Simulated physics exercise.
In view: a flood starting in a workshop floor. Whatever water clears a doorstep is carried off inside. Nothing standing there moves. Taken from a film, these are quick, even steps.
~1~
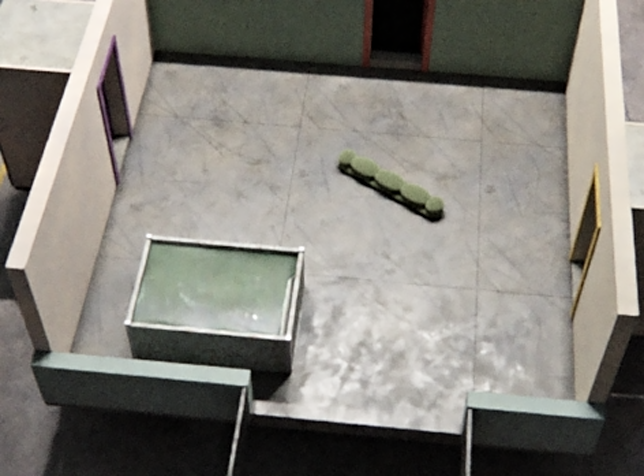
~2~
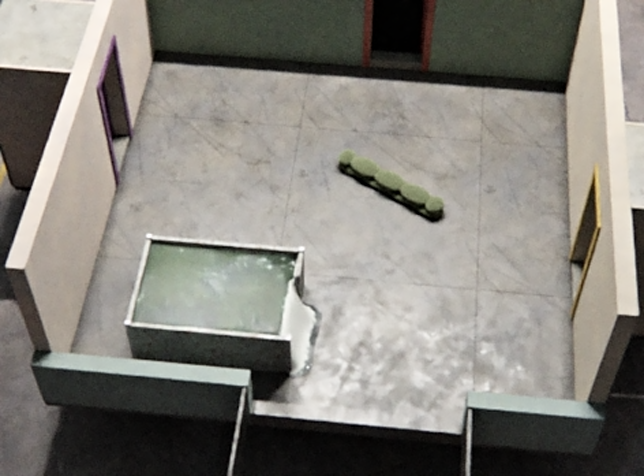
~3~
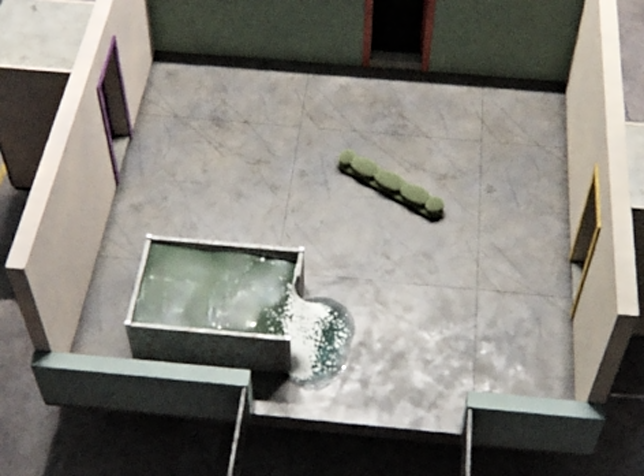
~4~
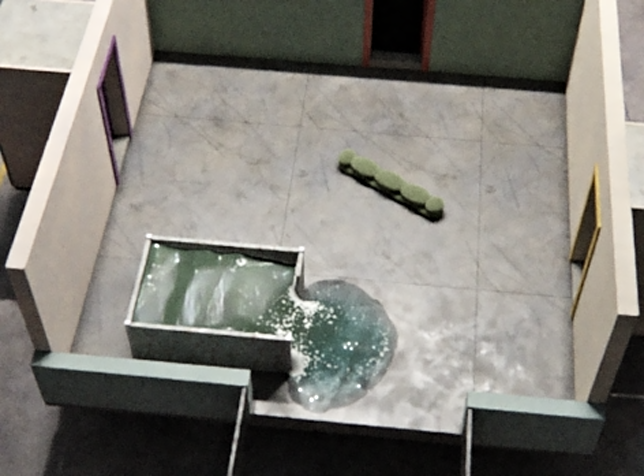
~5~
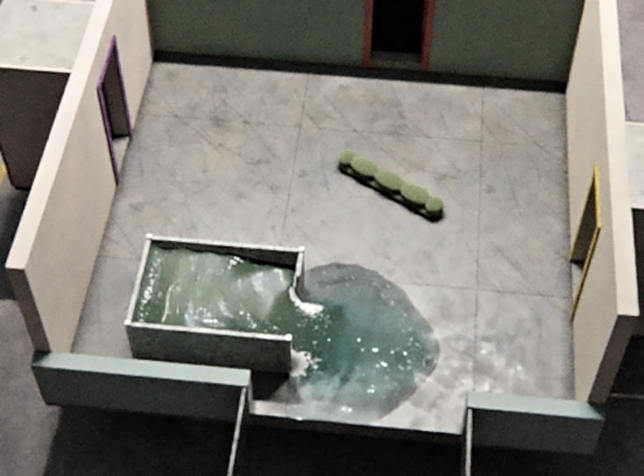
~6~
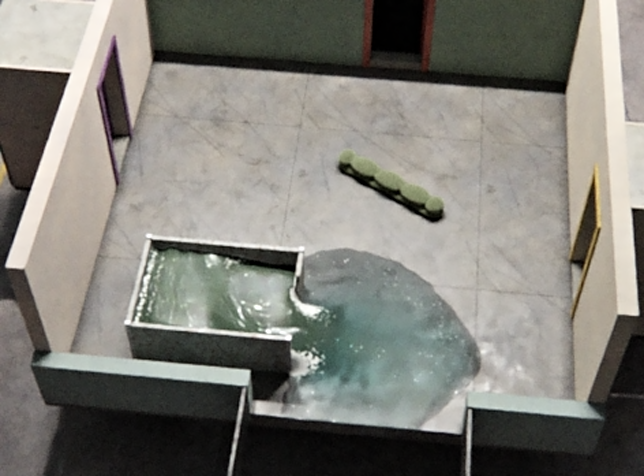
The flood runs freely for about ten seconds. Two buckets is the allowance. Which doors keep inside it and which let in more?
Here is how it goes: The red door keeps inside it; the purple door keeps inside it; the yellow door lets in more.
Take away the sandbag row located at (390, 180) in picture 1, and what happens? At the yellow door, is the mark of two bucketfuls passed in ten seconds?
Looking at yellow, it ends up past it.
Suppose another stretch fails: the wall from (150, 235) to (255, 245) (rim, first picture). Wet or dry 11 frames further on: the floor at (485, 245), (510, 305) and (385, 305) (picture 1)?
Point one not reached; point two not reached; point three not reached.
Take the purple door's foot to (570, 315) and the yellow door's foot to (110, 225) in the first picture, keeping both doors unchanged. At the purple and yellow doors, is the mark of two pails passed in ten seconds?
I'd say the purple door beats the mark and the yellow door remains short of it.
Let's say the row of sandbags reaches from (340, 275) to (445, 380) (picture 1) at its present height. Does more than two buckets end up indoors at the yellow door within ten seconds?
Looks like yellow doesn't reach it this time.
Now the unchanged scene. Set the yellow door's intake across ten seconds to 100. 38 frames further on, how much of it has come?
About 90 %.
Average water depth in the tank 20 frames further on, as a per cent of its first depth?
Somewhere near 32 %, give or take.
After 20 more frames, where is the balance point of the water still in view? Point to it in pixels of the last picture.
Centre: Close to (384, 315).
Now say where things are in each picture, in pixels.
The first frame shows still water in the water tank at (217, 289).
In the second frame, water pours out at (292, 330) and has run to (310, 309).
In the third frame, water pours out at (292, 331) and has run to (342, 312).
In the fourth frame, the front is at (390, 331), out from the gap at (292, 331).
In the fifth frame, water pours out at (292, 331) and has run to (431, 341).
In the sixth frame, water pours out at (292, 331) and has run to (473, 370).
A moment on, water covers 25 % of the floor; the red door not reached, the purple door not reached, the yellow door not reached.
Next, water covers 30 % of the floor; the red door not reached, the purple door not reached, the yellow door over two buckets in.
Then, water covers 35 % of the floor; the red door not reached, the purple door not reached, the yellow door far over two buckets in.
Later, water covers 50 % of the floor; the red door wet at the sill, nothing in, the purple door not reached, the yellow door far over two buckets in.
In the end, water covers 70 % of the floor; the red door wet at the sill, nothing in, the purple door wet at the sill, nothing in, the yellow door far over two buckets in.
